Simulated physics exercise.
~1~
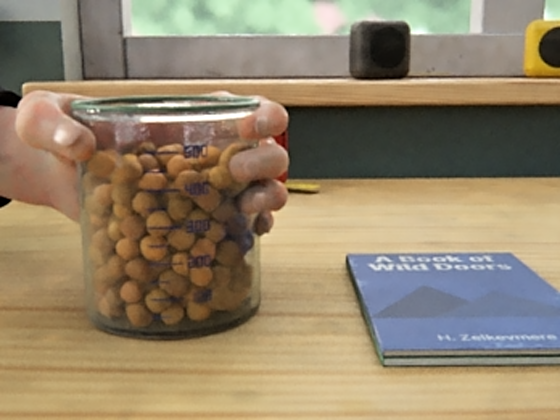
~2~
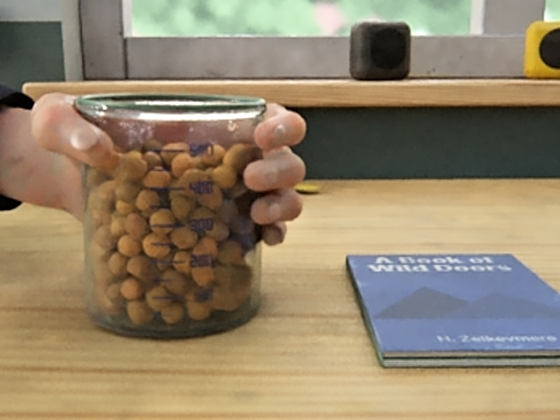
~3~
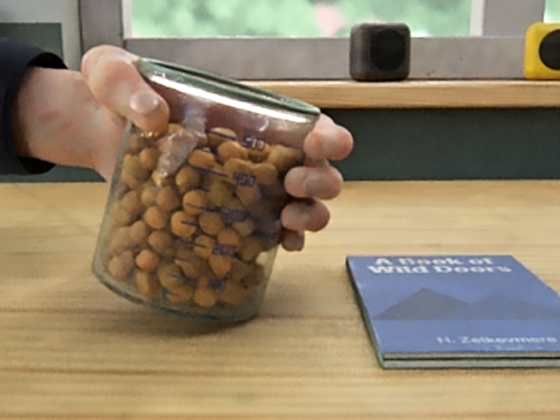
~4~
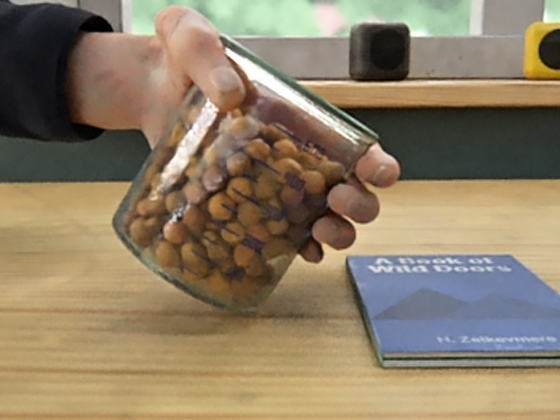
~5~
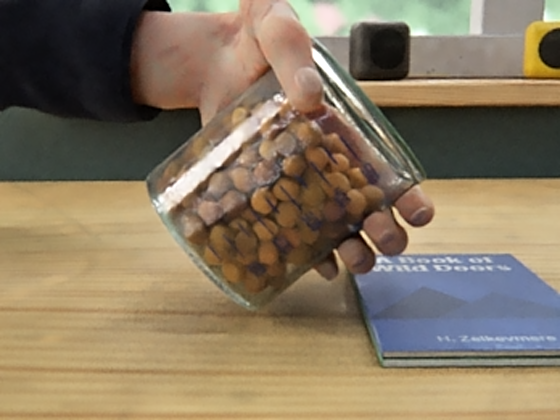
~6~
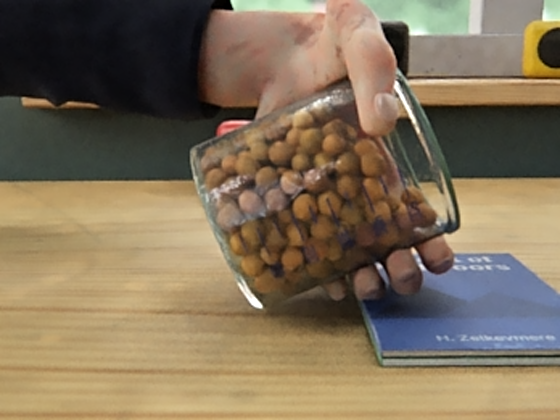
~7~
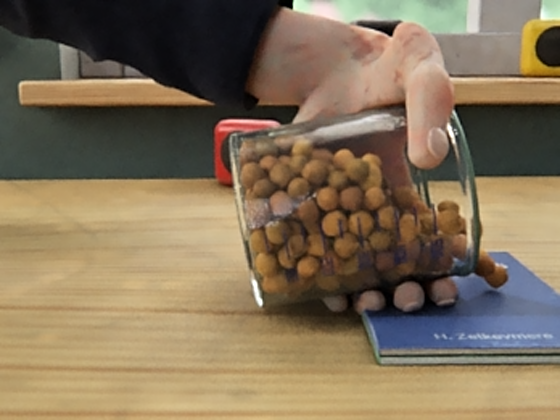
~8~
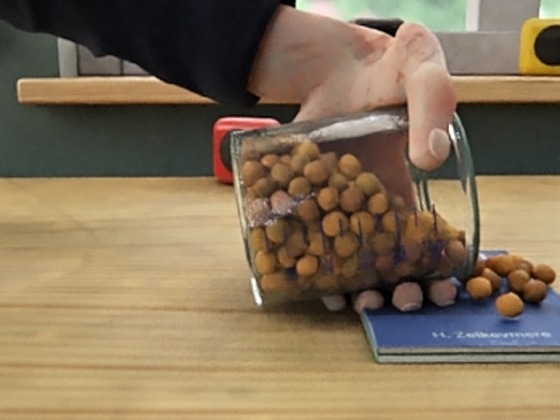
Clear beaker of roasted chickpeas being tipped rightward by a hand onto a blue book, a few chickpeas spilling onto the cover.
